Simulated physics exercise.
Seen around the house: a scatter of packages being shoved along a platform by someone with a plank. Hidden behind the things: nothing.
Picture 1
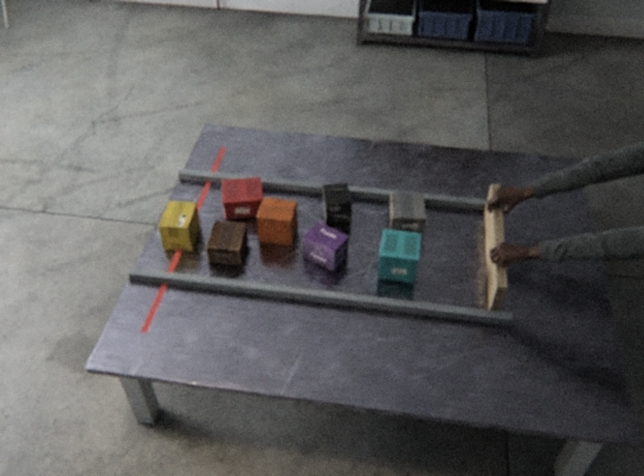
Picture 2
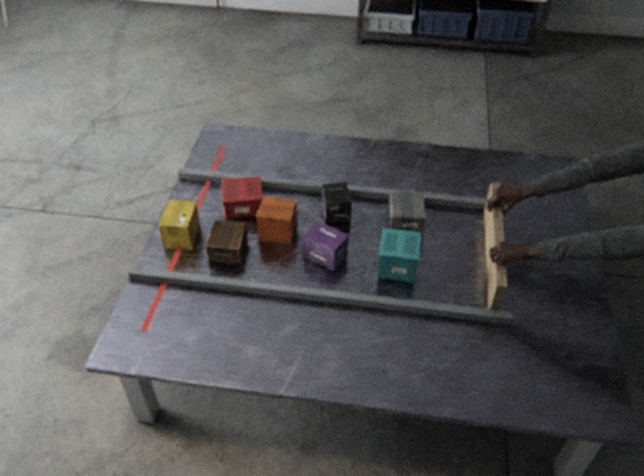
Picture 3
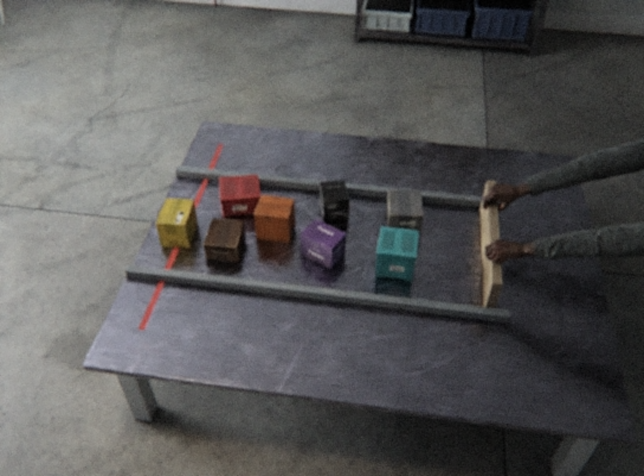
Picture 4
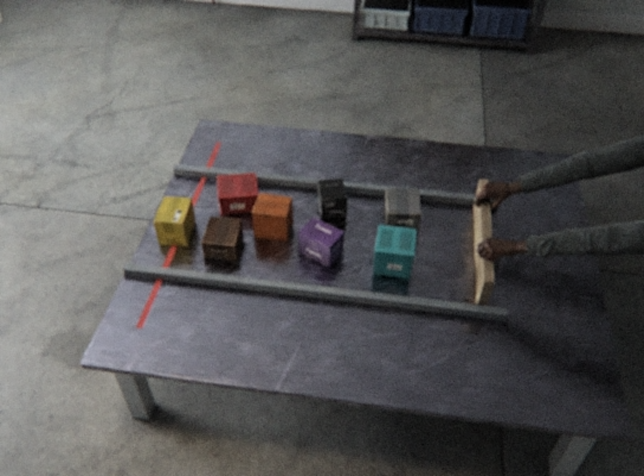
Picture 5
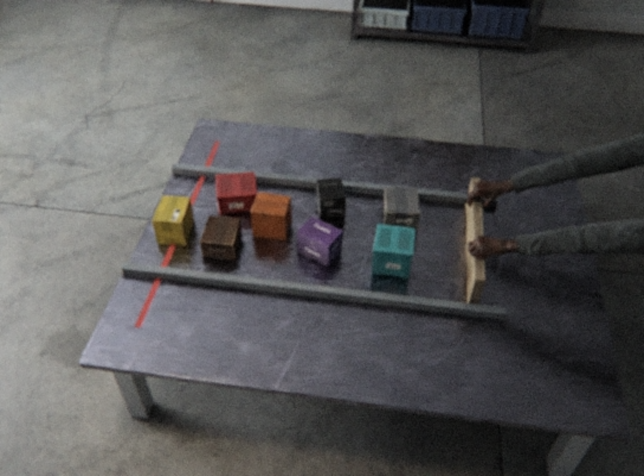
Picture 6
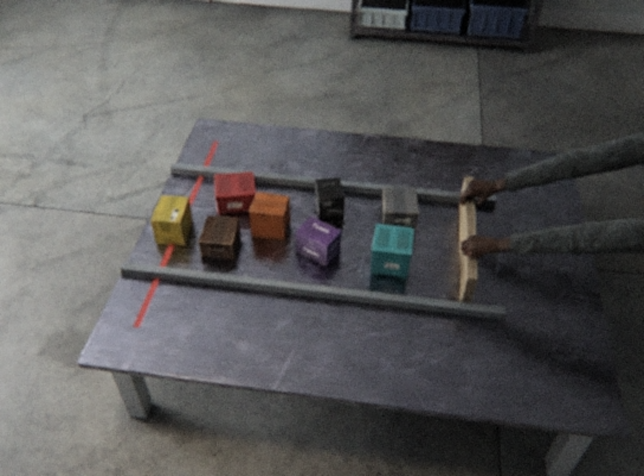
Two hands sliding a wooden plank slowly left between rails on a dark table, toward scattered coloured boxes that stay still.
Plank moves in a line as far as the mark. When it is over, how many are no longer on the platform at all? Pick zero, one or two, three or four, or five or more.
The answer is five or more.
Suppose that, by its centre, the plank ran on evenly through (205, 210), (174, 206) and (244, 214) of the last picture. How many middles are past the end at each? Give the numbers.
Middles past end - pos 1: 3, pos 2: 6, pos 3: 1.
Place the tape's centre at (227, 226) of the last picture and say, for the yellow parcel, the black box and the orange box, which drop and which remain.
I'd say the yellow parcel gets knocked off, the black box stays aboard and the orange box stays aboard.
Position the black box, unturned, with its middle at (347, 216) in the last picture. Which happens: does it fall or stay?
Result: The black box keeps its place.
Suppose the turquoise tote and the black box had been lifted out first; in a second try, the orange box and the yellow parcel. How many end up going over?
First 3, second 4.
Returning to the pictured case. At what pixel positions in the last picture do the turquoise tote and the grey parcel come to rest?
Same order as the question: First (153, 228), second (178, 183).
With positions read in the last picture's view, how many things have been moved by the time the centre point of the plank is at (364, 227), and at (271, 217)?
The counts are 4 and 8.
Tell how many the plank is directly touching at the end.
Counting them up gives 2.
Soon after, none off yet; yellow parcel at rest near (173, 221); brown box at rest near (220, 237); red tote at rest near (236, 193).
After that, none off yet; yellow parcel displaced a little near (155, 217); brown box displaced about its own width near (181, 233); red tote displaced about its own width near (206, 188).
In the end, the number that fall off is five or more; gone, black box, purple box, orange box, red tote, brown box and yellow parcel.
